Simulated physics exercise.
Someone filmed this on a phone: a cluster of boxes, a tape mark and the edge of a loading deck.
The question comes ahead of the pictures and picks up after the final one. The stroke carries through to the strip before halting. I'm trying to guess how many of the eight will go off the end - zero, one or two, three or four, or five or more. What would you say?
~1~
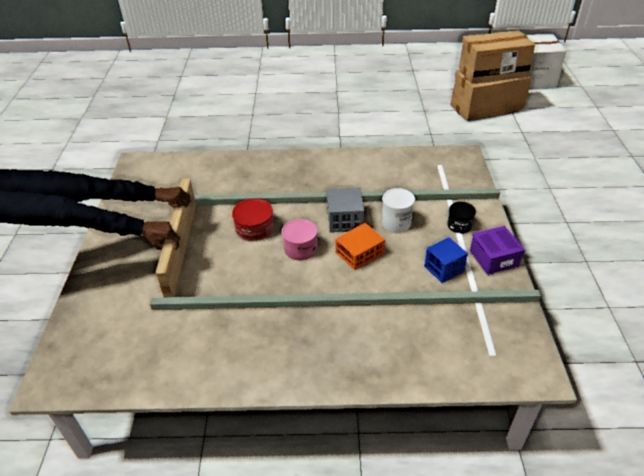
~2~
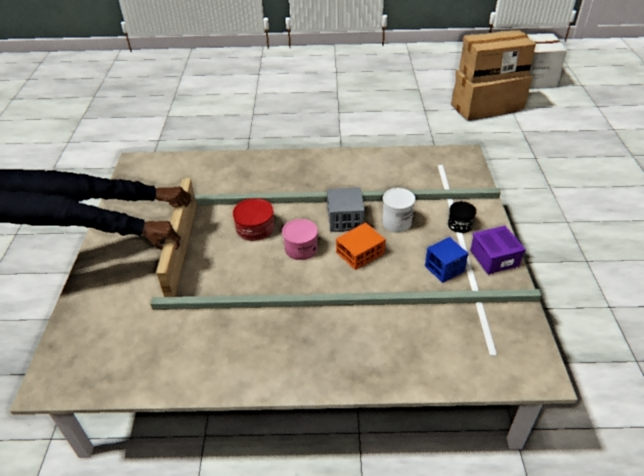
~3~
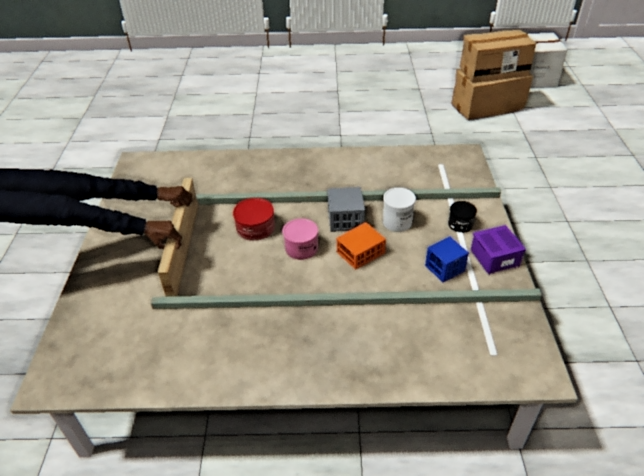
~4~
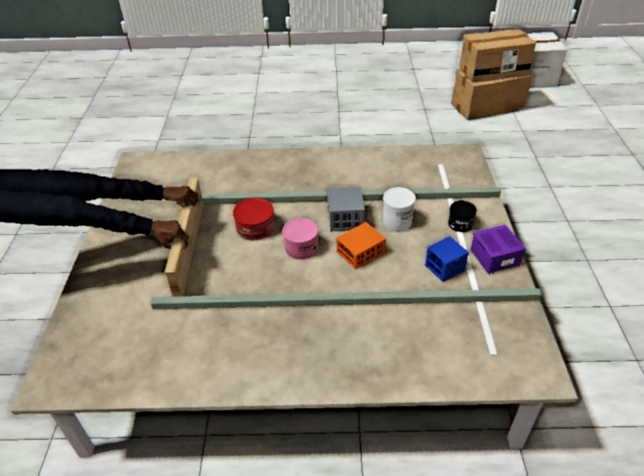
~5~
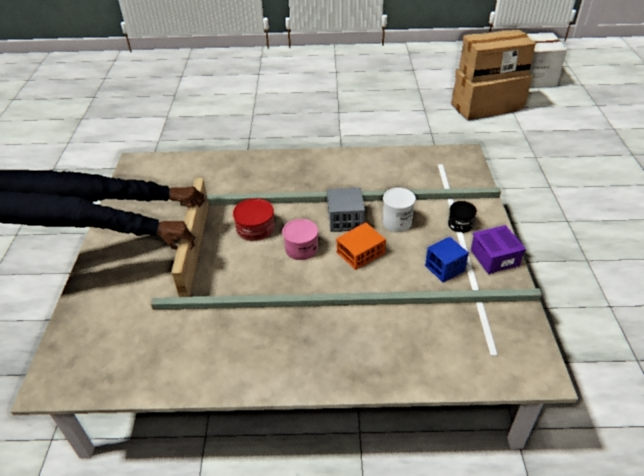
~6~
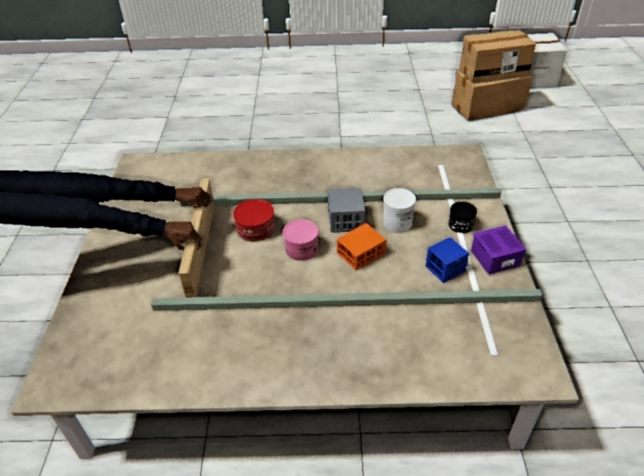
The edge claims three or four.
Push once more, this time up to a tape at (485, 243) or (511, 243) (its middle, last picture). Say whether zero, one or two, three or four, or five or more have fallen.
The first spot gives five or more, the second gives five or over.
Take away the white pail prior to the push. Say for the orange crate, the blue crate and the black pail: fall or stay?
The orange crate survives, the blue crate remains up, the black pail does not fall.
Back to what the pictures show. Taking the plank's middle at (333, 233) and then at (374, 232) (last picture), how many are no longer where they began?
By then 5, and 7.
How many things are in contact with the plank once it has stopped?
The count in contact is 3.
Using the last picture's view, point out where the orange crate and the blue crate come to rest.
Orange crate at (519, 249), blue crate at (493, 273).
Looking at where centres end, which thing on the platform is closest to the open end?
It's the orange crate.
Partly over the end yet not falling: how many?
Things overhanging at the end: 1.
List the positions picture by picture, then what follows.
The first picture shows purple tote (496, 251); black pail (461, 218); blue crate (446, 260); plank (178, 236); tape (462, 244).
The second picture shows black pail (462, 217); pink pail (301, 240).
The third picture shows blue crate (447, 259); orange crate (361, 246).
The fourth picture shows purple tote (497, 249); plank (186, 235).
The fifth picture shows black pail (462, 217); grey crate (346, 209).
The sixth picture shows purple tote (497, 250); black pail (462, 217); blue crate (447, 260); plank (199, 236); tape (463, 244).
A little later, none off yet; purple tote at rest near (497, 250); black pail at rest near (462, 217); blue crate at rest near (447, 260).
Next, none off yet; purple tote at rest near (497, 250); black pail shifted about its own width near (493, 218); blue crate shifted a little near (457, 263).
When it is over, the number that fall off is three or four; down, grey crate, white pail, black pail and purple tote.
